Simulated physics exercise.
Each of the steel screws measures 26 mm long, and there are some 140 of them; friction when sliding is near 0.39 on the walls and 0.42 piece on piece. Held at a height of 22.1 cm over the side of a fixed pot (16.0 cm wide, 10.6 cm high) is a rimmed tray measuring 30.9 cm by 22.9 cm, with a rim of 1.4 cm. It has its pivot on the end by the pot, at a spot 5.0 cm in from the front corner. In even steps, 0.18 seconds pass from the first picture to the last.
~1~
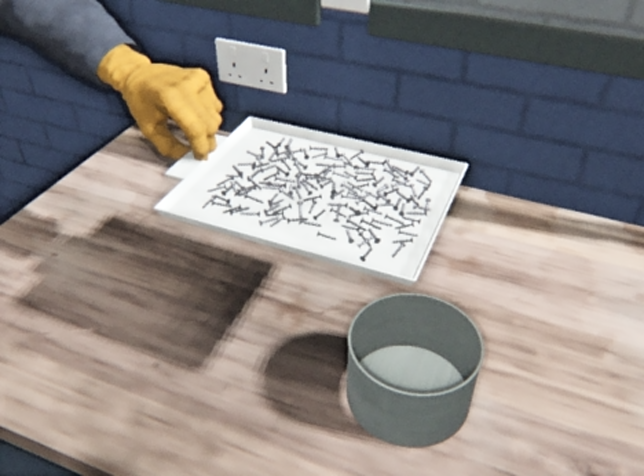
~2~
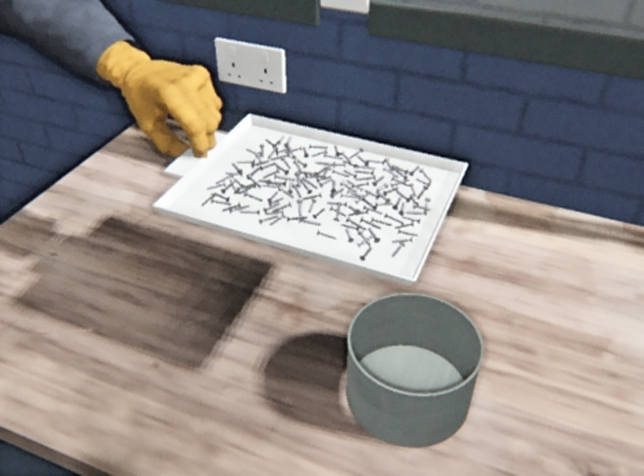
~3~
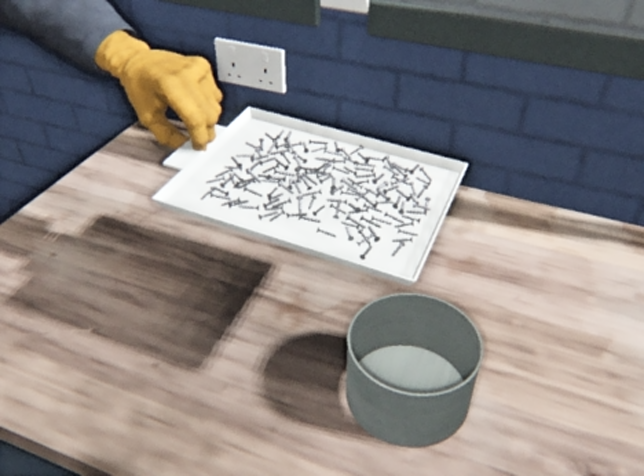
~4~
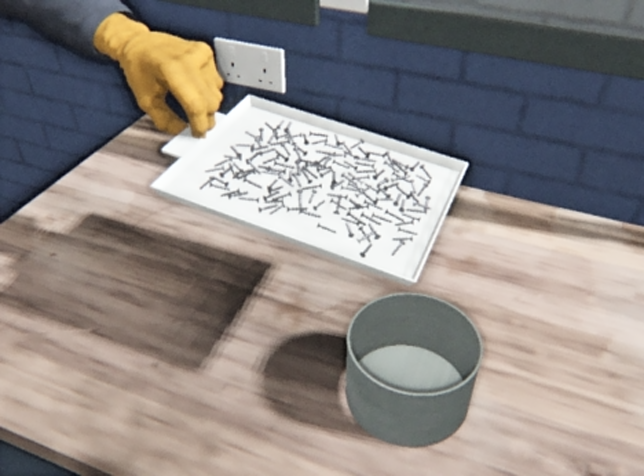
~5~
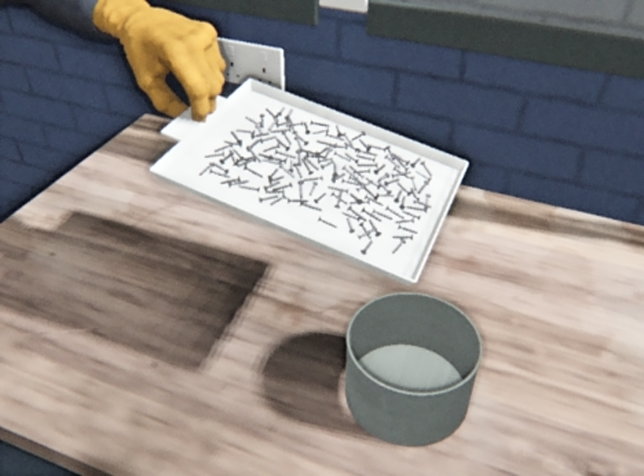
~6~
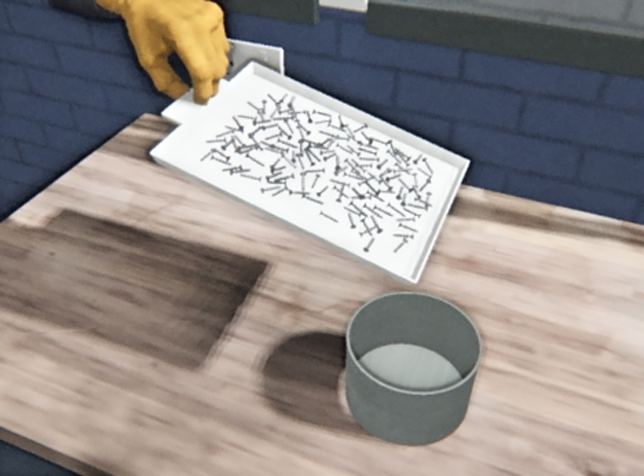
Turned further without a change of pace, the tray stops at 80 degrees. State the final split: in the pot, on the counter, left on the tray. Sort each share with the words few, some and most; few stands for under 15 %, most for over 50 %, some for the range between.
The shares come out as follows. Pot: Some. Counter: Most. Tray: Few.
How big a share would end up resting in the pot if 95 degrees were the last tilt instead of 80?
That would be around 30 percent.
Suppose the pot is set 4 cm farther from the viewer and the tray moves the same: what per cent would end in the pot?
Then close to 30 per cent.
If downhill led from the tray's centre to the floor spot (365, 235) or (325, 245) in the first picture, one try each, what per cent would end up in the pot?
That would be close to 65 per cent, then close to 45 per cent.
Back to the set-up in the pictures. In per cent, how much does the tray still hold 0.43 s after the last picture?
It comes to near 90 per cent.
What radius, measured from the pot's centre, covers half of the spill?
Close to 18 cm, give or take.
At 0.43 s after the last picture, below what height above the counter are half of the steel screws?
The halfway line is at about 24 cm.
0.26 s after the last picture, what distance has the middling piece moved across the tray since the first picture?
Displacement on the tray: About 4 cm.
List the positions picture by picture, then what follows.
In the first frame, tray tilt 0 degrees, front corners at (162, 206) and (411, 275); middle of the pieces at (334, 187); pot at (416, 340).
In the second frame, tray tilt 1 degrees, front corners at (161, 204) and (411, 275); middle of the pieces at (334, 186).
In the third frame, tray tilt 3 degrees, front corners at (160, 197) and (411, 275); middle of the pieces at (334, 183).
In the fourth frame, tray tilt 6 degrees, front corners at (158, 185) and (411, 276), lowest corner right front; middle of the pieces at (334, 177).
In the fifth frame, tray tilt 11 degrees, front corners at (157, 169) and (412, 276), lowest corner right front; middle of the pieces at (335, 169).
In the sixth frame, tray tilt 15 degrees, front corners at (158, 152) and (412, 276), lowest corner right front; middle of the pieces at (338, 162); pot at (414, 339).
Then, 0.26 s after the last picture, tilt 48 degrees; the tray holds 100 %, the pot 0 %.
Then, 0.43 s after the last picture, tilt 69 degrees; the tray holds 90 %, the pot 0 %.
Then, 0.73 s after the last picture, tilt 80 degrees; the tray holds 0 %, the pot 30 %.
In the end, pot 30 %, counter 70 %, tray 0 %.
